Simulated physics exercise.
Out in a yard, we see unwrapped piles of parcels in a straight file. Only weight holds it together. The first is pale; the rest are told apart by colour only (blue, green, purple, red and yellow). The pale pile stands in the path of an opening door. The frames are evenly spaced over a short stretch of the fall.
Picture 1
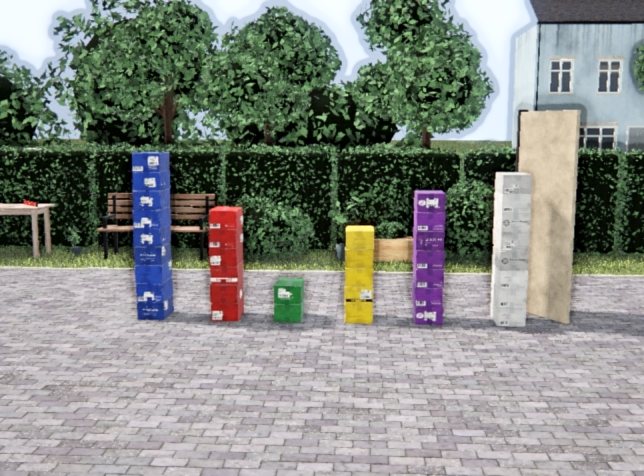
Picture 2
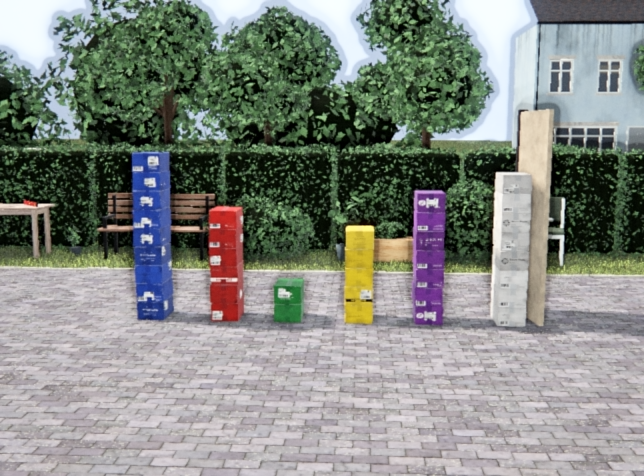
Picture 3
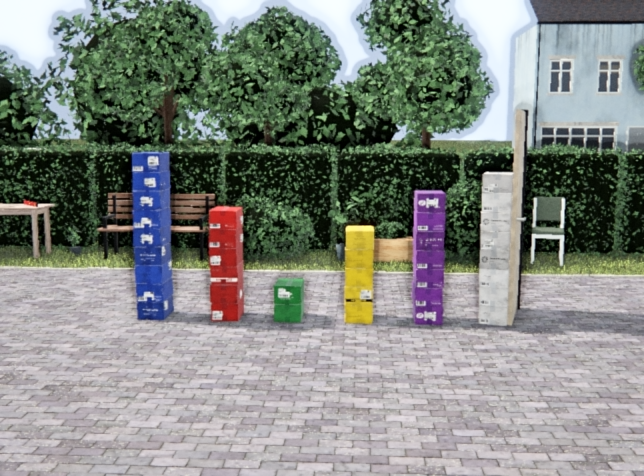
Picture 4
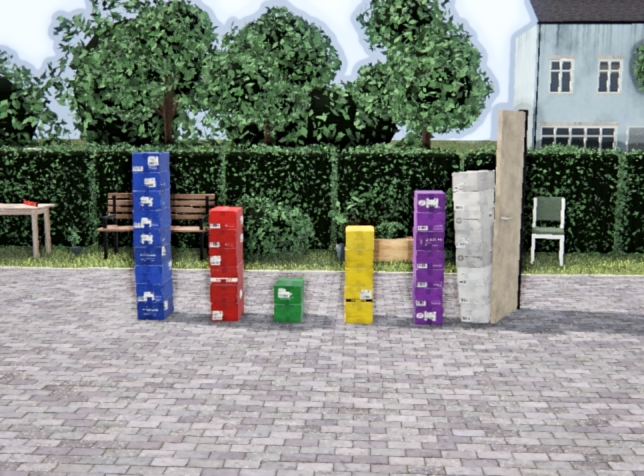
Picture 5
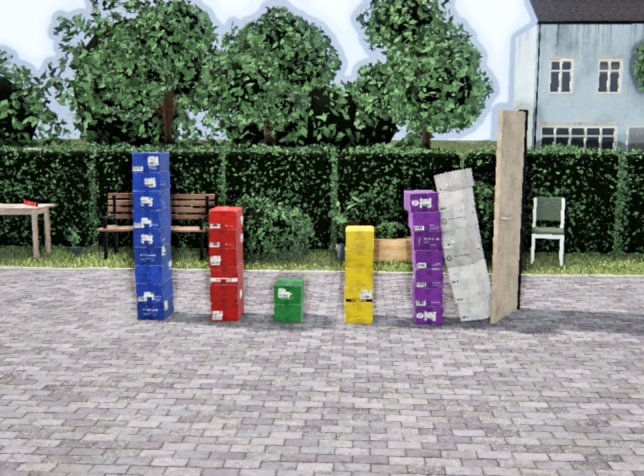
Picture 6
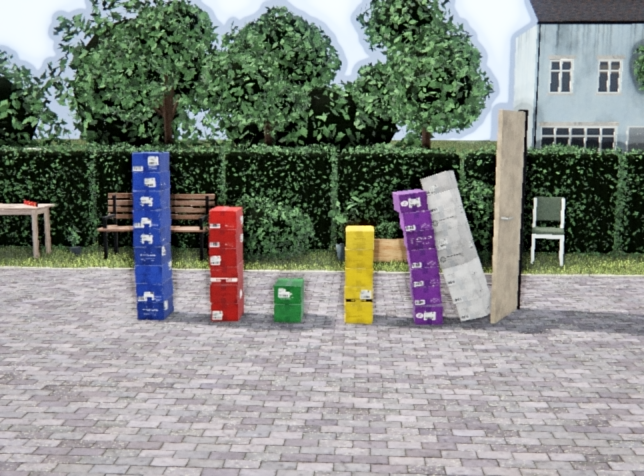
A door swinging into a pale stack of parcels in a yard, the stack tilting left and pushing the purple stack into a lean.
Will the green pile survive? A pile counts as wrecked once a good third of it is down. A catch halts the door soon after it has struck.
The green pile survives.
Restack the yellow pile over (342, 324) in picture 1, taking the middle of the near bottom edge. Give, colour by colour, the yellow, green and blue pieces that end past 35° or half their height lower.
Down at the end: Yellow 4, green 0, blue 0.
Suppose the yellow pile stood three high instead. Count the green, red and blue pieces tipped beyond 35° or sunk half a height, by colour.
By colour: Green 0, red 0, blue 0.
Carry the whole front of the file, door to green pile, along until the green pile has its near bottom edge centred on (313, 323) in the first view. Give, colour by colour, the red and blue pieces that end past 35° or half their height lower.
Red 0, blue 0.
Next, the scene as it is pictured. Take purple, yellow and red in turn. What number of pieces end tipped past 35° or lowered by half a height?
By colour: Purple 6, yellow 5, red 0.
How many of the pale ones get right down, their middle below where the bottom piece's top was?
3 pale pieces.
Soon, 1 of the pale pile down; none of the 2 green parcels down (0 of 29 in all colours); top green parcel unmoved; top purple parcel tipped clearly.
A while on, 8 of the pale pile down; none of the 2 green parcels down (4 of 29 in all colours); top green parcel unmoved; top purple parcel tipped clearly, about its own height lower.
Towards the end, 8 of the pale pile down; none of the 2 green parcels down (6 of 29 in all colours); top green parcel unmoved; top yellow parcel tipped clearly, a little lower.
Then, 8 of the pale pile down; none of the 2 green parcels down (11 of 29 in all colours); top green parcel displaced half its height; top yellow parcel on its side.
Finally, 8 of the pale pile down; none of the 2 green parcels down (11 of 29 in all colours); top green parcel displaced half its height; top yellow parcel on its side. Seen by the last camera, middles, top green parcel near (279, 291), top yellow parcel near (265, 268).
